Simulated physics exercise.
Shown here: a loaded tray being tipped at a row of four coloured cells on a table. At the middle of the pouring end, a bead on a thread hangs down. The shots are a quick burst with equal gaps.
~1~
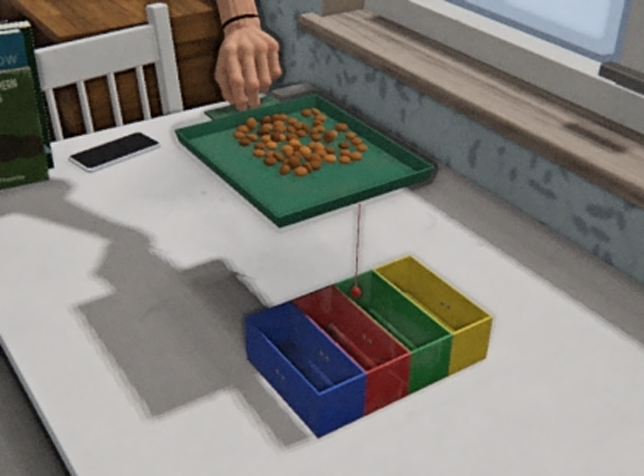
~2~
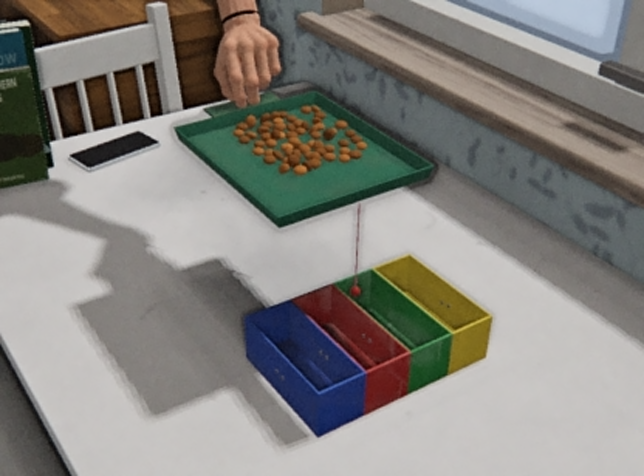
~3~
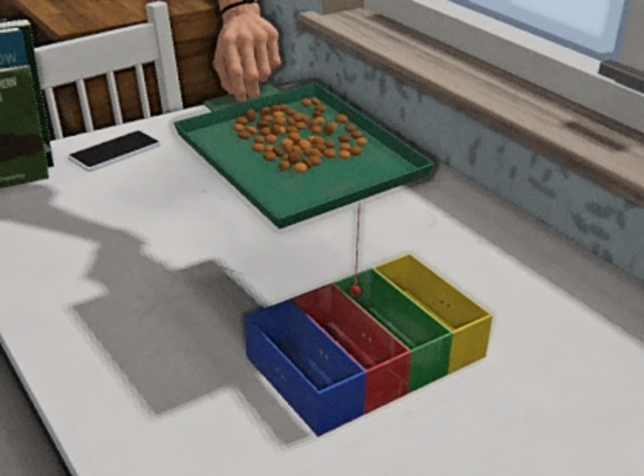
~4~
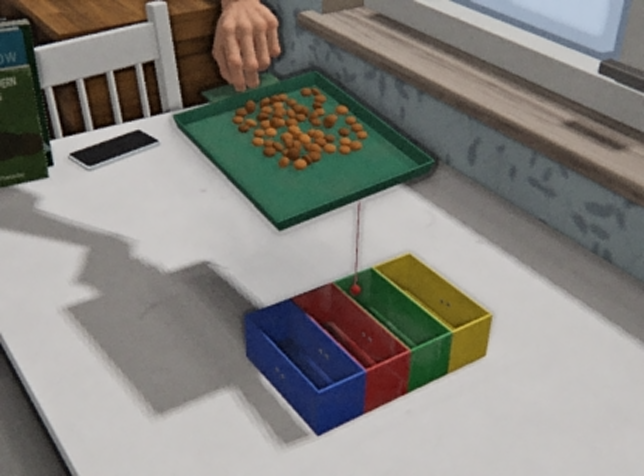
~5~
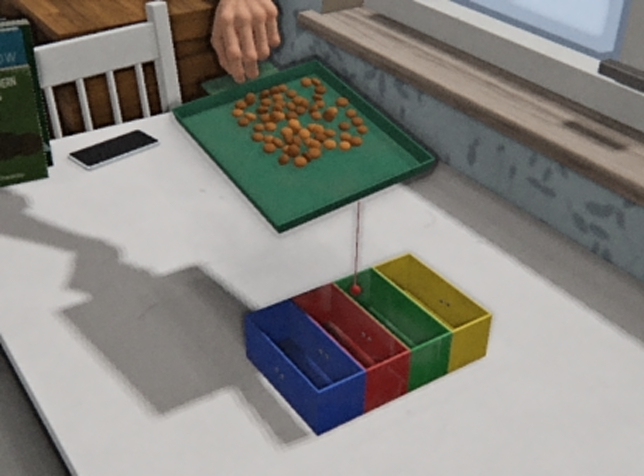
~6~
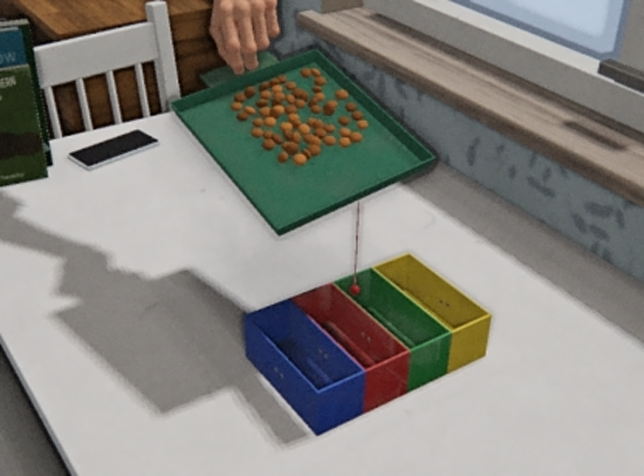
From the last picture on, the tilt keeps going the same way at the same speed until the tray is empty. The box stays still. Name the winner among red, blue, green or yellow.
Winner: Blue.
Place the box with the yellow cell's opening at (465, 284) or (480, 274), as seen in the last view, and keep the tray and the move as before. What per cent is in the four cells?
Close to 30 %, followed by close to 0 %.
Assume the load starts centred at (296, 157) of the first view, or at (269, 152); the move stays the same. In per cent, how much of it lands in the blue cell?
It would be about 80 per cent for the first and about 80 per cent for the second.
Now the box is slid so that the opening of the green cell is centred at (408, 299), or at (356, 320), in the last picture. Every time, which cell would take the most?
Try one goes to the cell in blue; try two goes to the red cell.
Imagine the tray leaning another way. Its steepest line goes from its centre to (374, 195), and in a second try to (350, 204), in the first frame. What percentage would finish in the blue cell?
The share is 0 per cent in the first and 20 per cent in the second.
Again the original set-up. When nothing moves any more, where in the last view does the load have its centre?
Around (295, 371), give or take.
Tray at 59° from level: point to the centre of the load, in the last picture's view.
Centre estimate: (298, 207).
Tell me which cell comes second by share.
Runner-up - the red cell.
Soon, tray tipped steeply; most on the tray; a stray few in the blue cell; a small part falling or outside the box.
A while on, tray tipped right over; about a quarter on the tray; about a third in the blue cell; a small part in the red cell; about a quarter falling or outside the box.
Towards the end, tray tipped past a quarter turn; most in the blue cell; a small part in the red cell; a stray few falling or outside the box.
Finally, tray tipped past a quarter turn; most in the blue cell; a small part in the red cell; none in the green cell; none in the yellow cell; a stray few outside the box.
